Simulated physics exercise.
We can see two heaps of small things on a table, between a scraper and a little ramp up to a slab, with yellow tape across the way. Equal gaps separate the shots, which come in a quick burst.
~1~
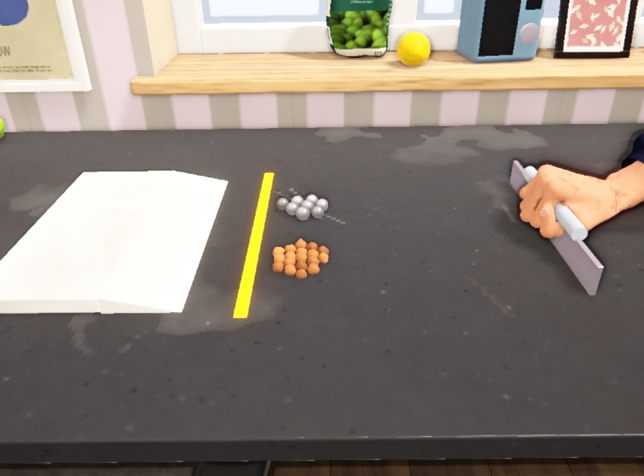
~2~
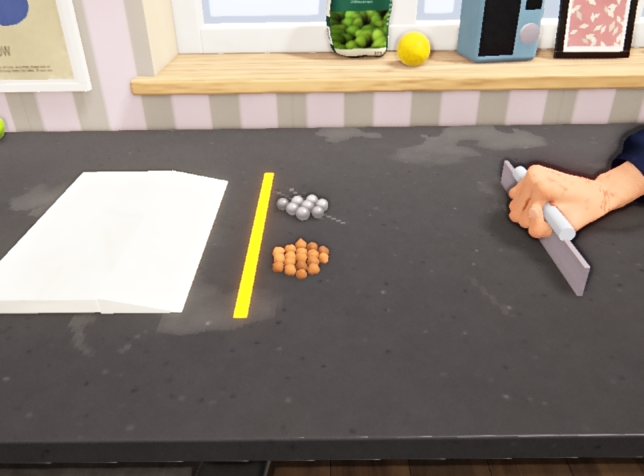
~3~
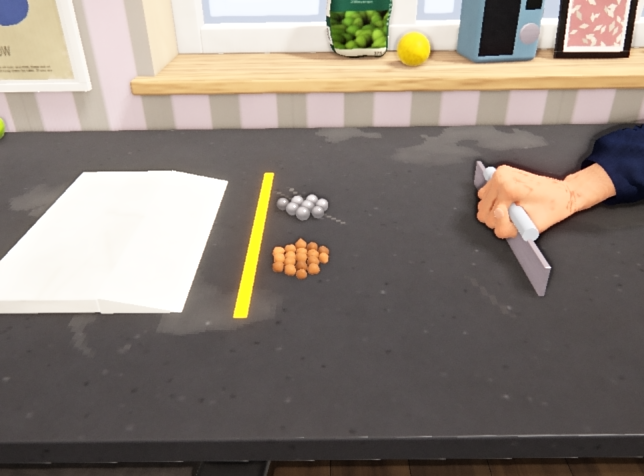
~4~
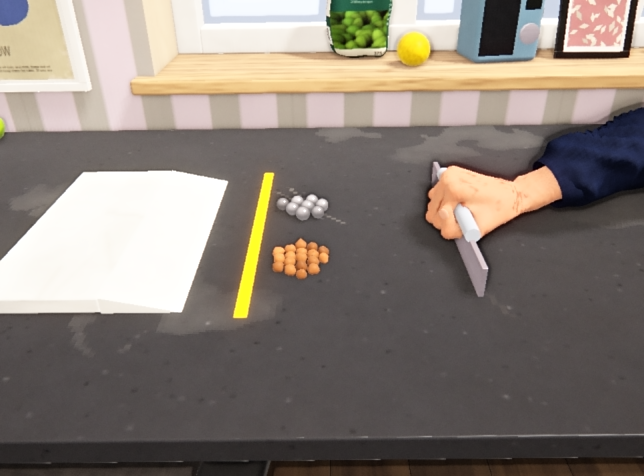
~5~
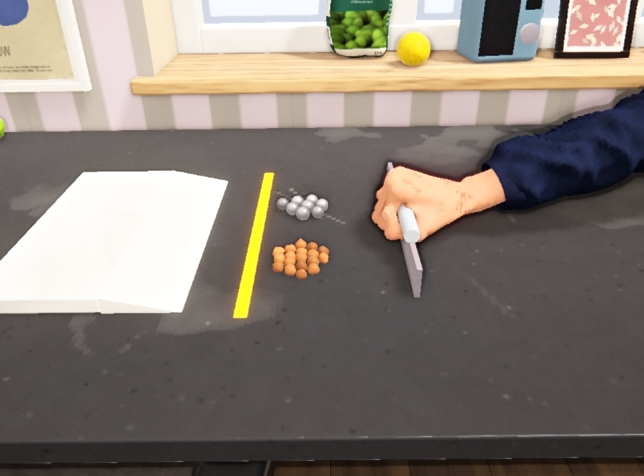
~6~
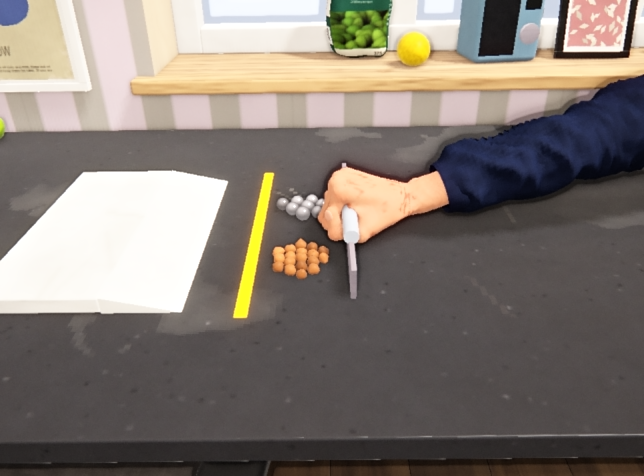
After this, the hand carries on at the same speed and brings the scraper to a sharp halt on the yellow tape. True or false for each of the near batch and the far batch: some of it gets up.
Near batch: True; far batch: True.
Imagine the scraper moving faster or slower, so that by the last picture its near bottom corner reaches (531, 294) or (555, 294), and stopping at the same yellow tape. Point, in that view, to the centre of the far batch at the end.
The middle stops roughly at (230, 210) the first time and at (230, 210) the second time.
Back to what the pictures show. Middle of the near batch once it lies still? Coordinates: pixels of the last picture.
It ends up roughly at pixel (52, 223).
Then, 0.07 s past the last view, scraper still moving, near (283, 208); near batch all short of the ramp; far batch all short of the ramp.
Then, 0.16 s past the last view, scraper stopped at the yellow tape; near batch about half on the ramp, about half short of the ramp; far batch most on the ramp, about a quarter short of the ramp.
Then, 0.44 s past the last view, scraper stopped at the yellow tape; near batch all past the top; far batch all past the top.
Finally, scraper stopped at the yellow tape; near batch all past the top; far batch all past the top.
